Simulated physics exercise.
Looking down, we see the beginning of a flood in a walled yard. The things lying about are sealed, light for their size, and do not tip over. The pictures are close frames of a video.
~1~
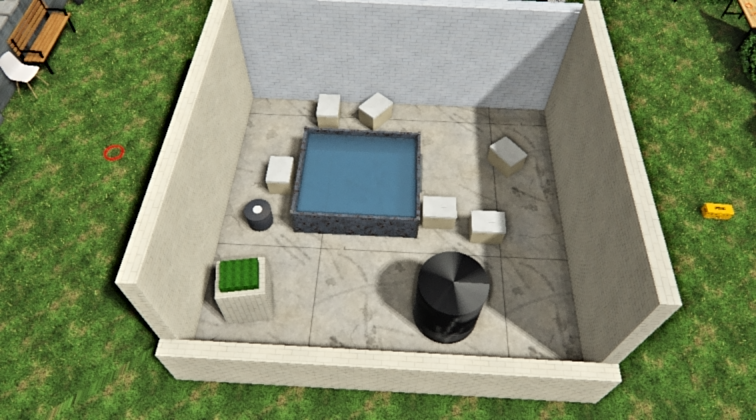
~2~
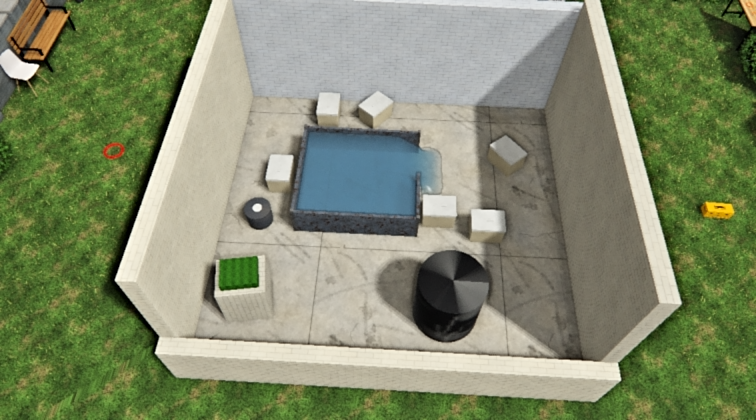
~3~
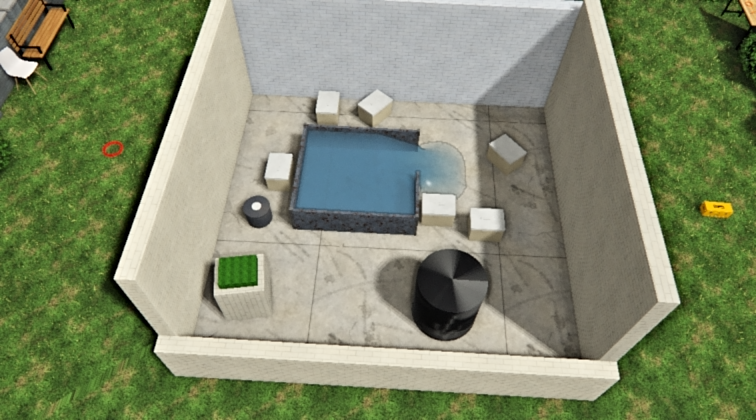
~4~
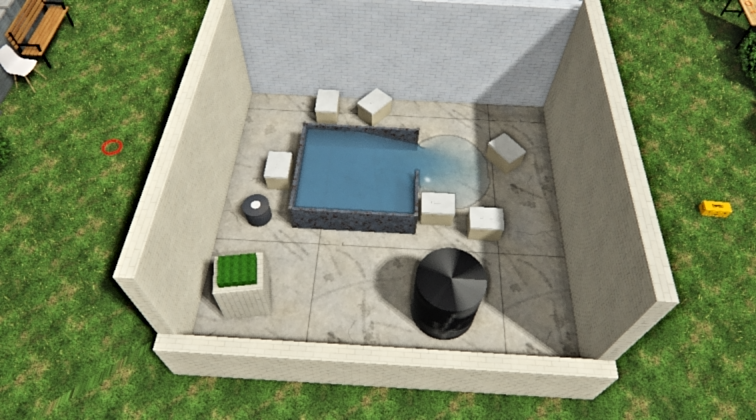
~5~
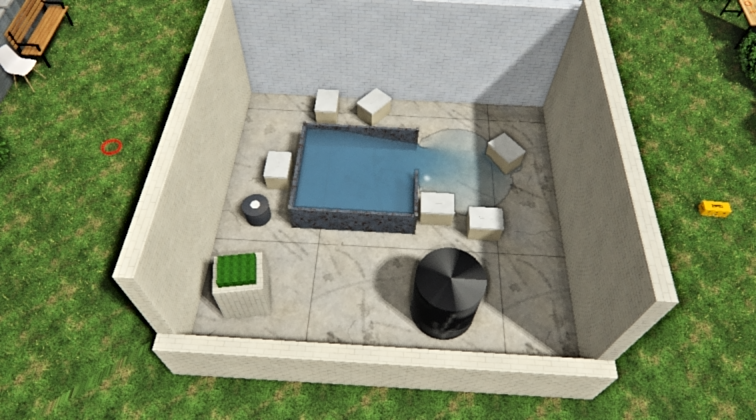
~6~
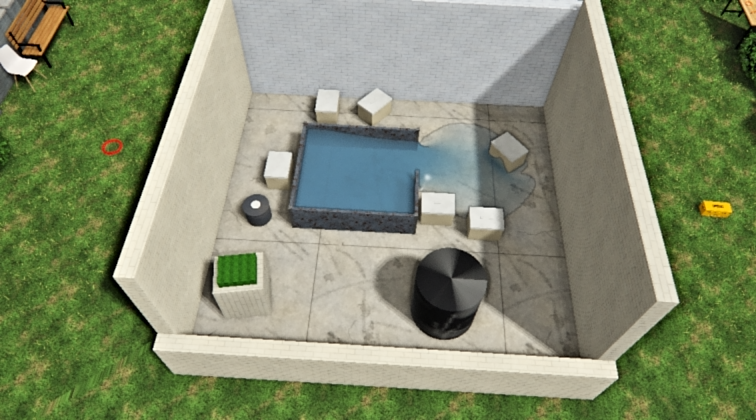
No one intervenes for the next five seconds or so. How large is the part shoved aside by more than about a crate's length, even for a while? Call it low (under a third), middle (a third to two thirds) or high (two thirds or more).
Low.
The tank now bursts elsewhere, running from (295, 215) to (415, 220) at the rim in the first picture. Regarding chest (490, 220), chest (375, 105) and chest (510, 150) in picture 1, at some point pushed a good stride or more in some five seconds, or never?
The first: Fell short; the second: Fell short; the third: Fell short.
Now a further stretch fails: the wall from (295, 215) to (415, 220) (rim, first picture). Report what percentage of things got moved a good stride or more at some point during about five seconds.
Estimate: Close to 10 per cent.
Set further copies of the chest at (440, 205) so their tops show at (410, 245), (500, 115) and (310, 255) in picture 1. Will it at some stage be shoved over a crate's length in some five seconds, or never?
First remains in place, second driven off, third remains in place.
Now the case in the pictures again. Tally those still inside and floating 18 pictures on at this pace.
Count: 1.
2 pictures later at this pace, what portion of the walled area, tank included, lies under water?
I'd say around 30 in a hundred.
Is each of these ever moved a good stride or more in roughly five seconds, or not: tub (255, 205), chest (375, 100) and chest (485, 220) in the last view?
In that order: Never so far, not that far, no.
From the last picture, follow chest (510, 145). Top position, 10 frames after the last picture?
Estimated top position: Approximately (544, 122).
A moment on, 0 of 7 are well off their spots; 0 afloat.
Next, 1 of 7 are well off their spots; 1 afloat.
Later, 1 of 7 are well off their spots; 1 afloat.
In the end, 1 of 7 are well off their spots, and 1 have been at some point; 1 afloat.
